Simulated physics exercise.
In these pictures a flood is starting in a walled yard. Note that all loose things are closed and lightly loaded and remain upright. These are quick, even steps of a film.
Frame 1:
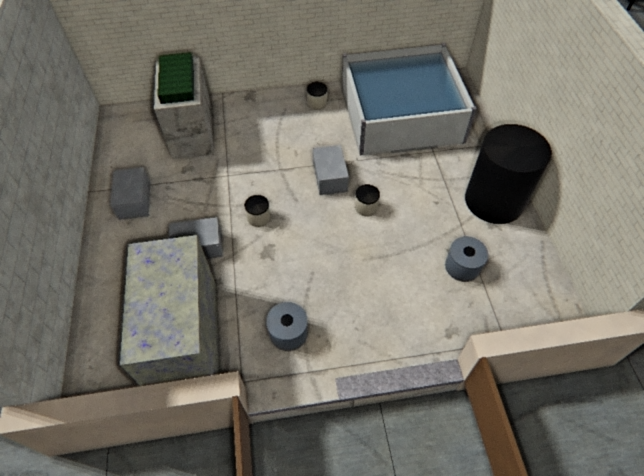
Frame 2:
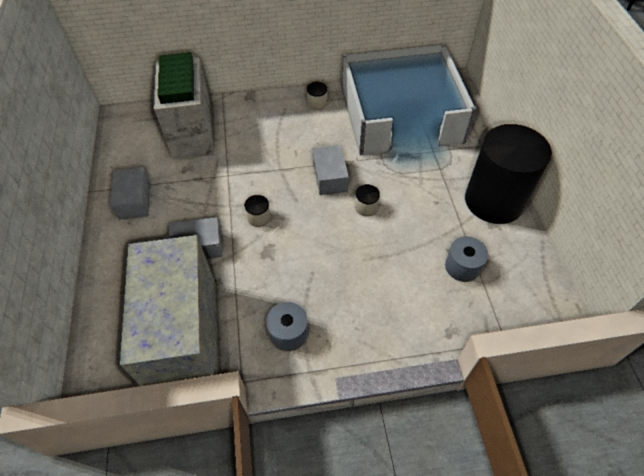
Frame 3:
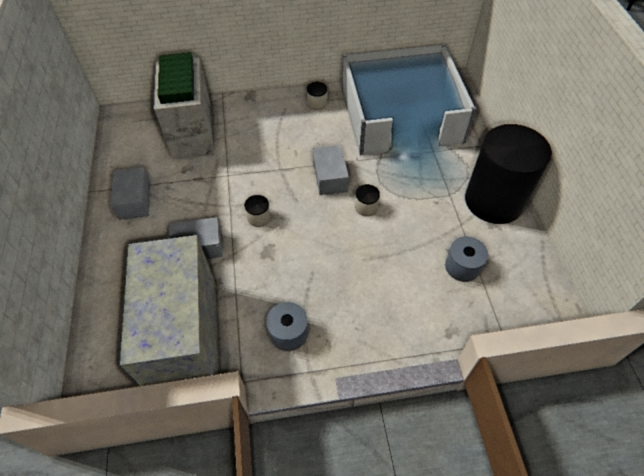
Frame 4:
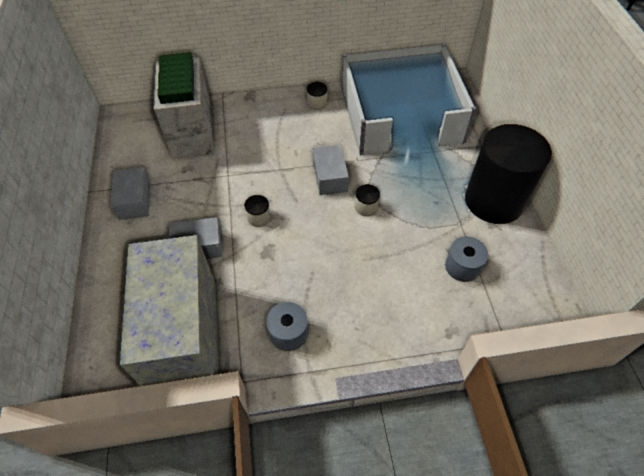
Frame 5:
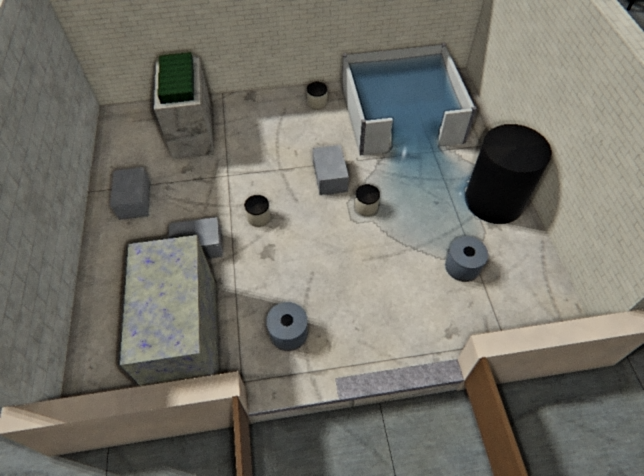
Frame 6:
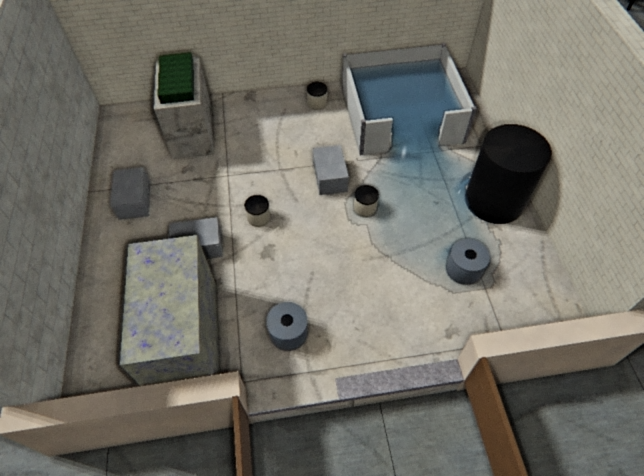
Water pouring through a gap in a raised pool's front wall and spreading across a walled yard, with the surrounding objects barely moving.
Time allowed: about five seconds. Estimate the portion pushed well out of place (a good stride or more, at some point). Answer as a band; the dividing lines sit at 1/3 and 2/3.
Less than 1/3.
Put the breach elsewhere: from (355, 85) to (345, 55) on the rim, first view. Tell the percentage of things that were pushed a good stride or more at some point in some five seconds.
Close to 40 in a hundred.
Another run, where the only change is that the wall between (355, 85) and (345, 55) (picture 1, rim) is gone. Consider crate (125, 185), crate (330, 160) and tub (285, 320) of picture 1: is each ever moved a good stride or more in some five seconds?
In the order asked: Goes the distance, then never gets that far, then never gets that far.
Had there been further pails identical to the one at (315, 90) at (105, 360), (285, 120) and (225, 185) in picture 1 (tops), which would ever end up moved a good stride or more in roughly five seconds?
Results - 1: Doesn't go far; 2: Doesn't go far; 3: Doesn't go far.
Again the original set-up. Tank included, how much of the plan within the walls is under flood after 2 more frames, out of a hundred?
I reckon around 25 per cent.
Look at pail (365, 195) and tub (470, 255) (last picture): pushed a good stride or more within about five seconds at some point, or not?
Taking them in turn, the first covered the distance and the second covered the distance.
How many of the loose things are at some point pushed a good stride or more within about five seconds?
I count 2 of them.
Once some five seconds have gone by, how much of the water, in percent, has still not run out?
Roughly 72 in a hundred.
A moment on, 0 of 8 are well off their spots; 0 afloat.
Next, 2 of 8 are well off their spots; 1 afloat.
Later, 2 of 8 are well off their spots; 1 afloat.
In the end, 2 of 8 are well off their spots, and 2 have been at some point; 1 afloat.
